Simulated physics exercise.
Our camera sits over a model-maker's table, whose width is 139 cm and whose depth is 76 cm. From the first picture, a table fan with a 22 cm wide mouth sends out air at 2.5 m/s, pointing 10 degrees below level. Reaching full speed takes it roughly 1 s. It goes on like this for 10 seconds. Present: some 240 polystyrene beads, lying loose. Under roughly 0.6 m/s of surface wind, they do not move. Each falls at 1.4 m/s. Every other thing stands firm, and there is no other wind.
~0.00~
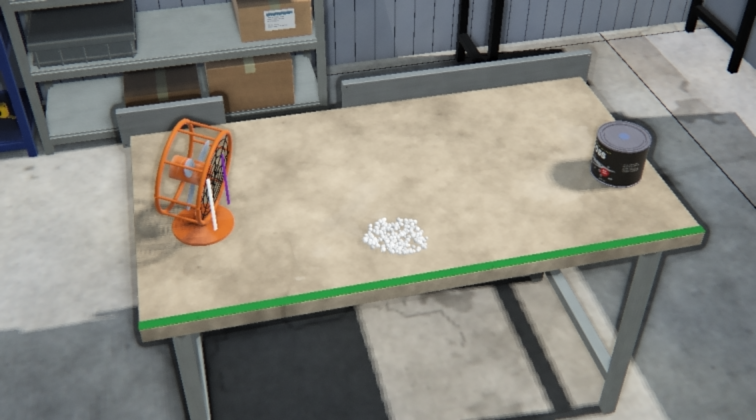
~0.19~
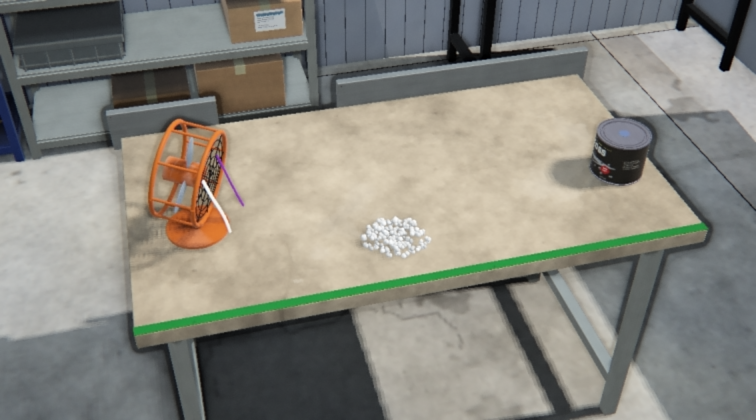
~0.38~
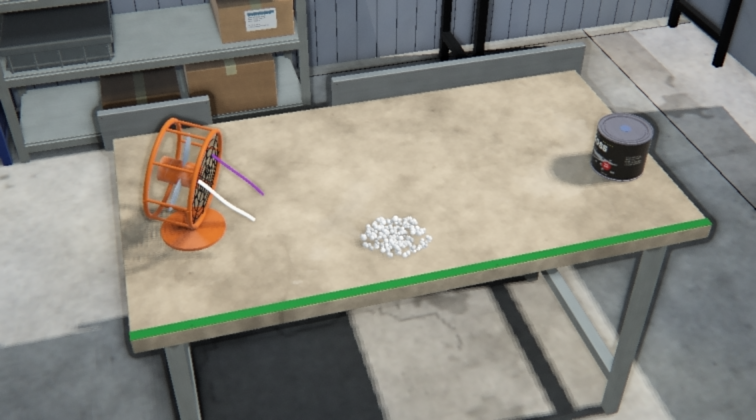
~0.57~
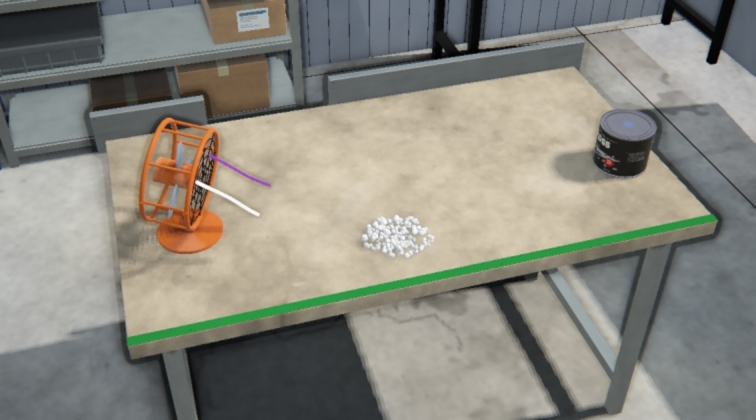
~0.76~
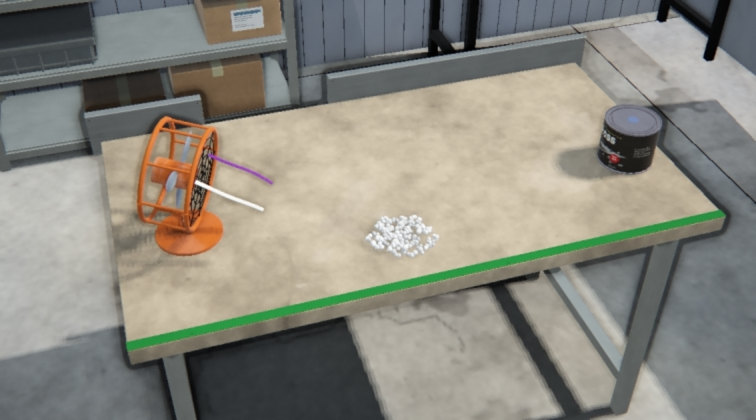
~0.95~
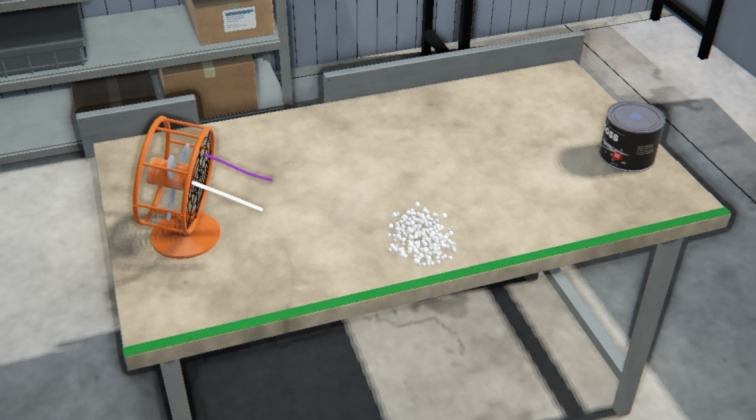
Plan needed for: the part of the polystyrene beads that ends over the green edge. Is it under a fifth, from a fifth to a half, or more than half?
It ends up bigger than half.
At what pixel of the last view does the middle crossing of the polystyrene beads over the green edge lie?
At roughly pixel (530, 261).
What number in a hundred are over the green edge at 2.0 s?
I'd put it at some 60 %.
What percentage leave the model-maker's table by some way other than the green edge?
That lands at some 30 %.
After 2.0 s the count stands so, 61 % are over the green edge; the middle of those still in play is near (600, 137).
After 3.2 s the count stands so, 61 % are over the green edge.
After 5.5 s the count stands so, 61 % are over the green edge.
After 10.0 s, at the end, 61 % are over the green edge.
